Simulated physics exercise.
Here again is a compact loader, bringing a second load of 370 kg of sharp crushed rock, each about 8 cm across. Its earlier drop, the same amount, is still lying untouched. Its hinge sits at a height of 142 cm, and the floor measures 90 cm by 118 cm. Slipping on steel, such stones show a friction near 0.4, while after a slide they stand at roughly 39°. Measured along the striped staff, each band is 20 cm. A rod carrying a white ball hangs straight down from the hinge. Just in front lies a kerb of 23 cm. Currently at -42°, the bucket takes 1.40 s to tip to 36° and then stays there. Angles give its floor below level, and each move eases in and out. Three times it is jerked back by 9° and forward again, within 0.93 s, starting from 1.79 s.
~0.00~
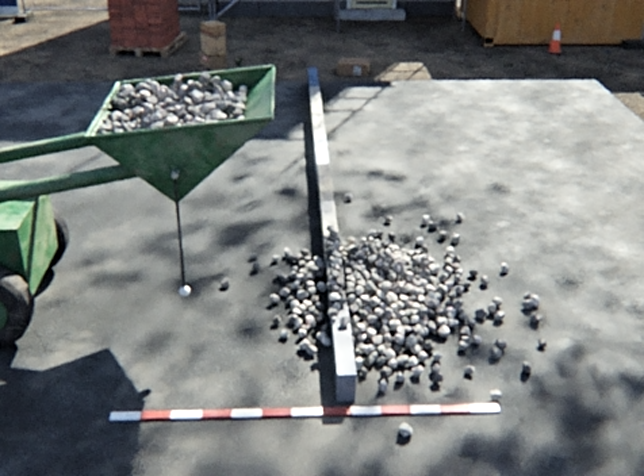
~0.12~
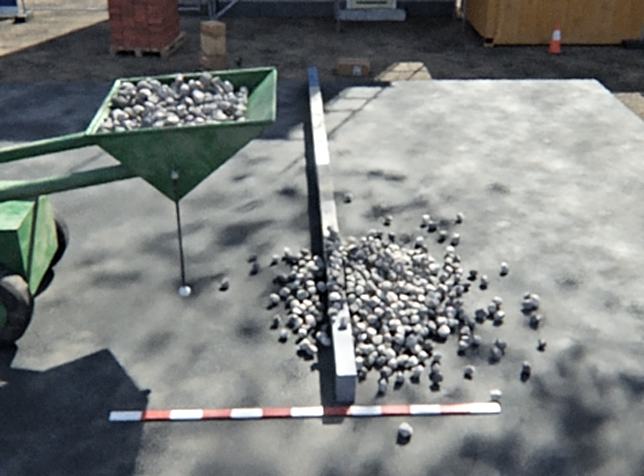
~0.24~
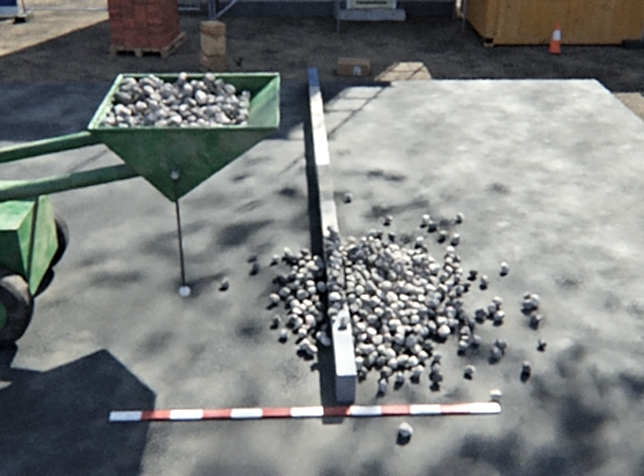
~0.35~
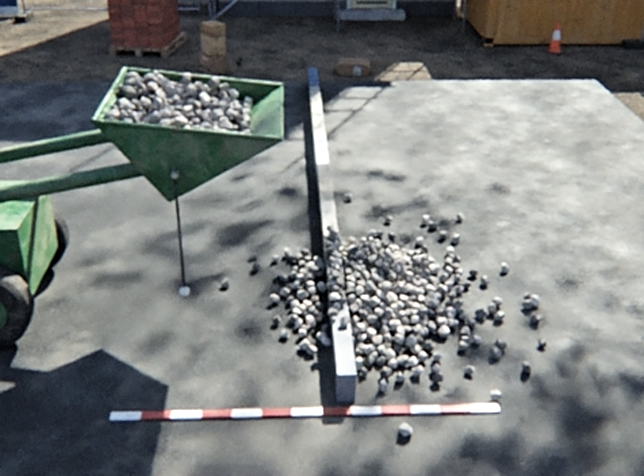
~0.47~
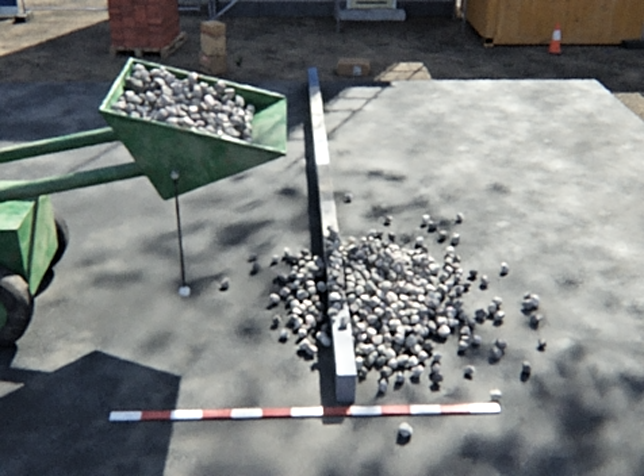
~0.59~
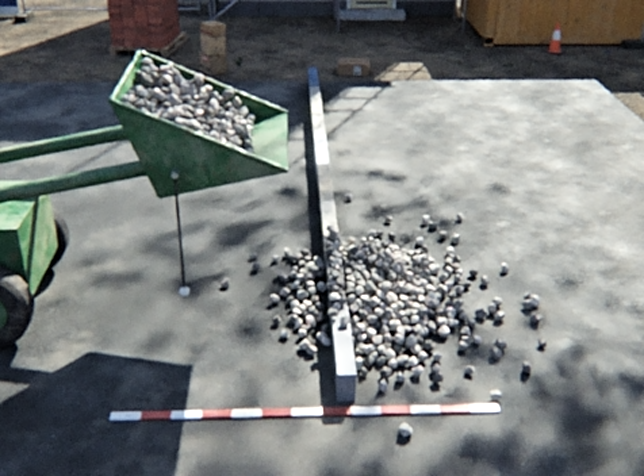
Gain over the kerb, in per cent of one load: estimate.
Approx. 20 %.
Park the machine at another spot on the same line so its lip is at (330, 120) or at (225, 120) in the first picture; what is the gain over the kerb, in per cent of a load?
About 80 per cent from the first spot and 0 per cent from the second.
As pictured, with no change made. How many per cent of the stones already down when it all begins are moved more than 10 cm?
Roughly 0 % of them.
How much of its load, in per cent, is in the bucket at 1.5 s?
That works out to about 70 %.
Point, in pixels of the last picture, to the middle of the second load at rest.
Near (310, 286).
After 1.0 s the floor is at 24°; in per cent of one load, 100 in the bucket, 14 on this side of the kerb, 86 over the kerb; the foremost stones are at (518, 298).
After 1.5 s the floor is at 36°; in per cent of one load, 69 in the bucket, 45 on this side of the kerb, 86 over the kerb; the foremost stones are at (518, 298).
After 3.2 s the floor is at 36°; in per cent of one load, 0 in the bucket, 94 on this side of the kerb, 106 over the kerb; the foremost stones are at (524, 310).
After 5.8 s the floor is at 36°; in per cent of one load, 0 in the bucket, 94 on this side of the kerb, 106 over the kerb; the foremost stones are at (524, 310). Net gain over the kerb, 20.
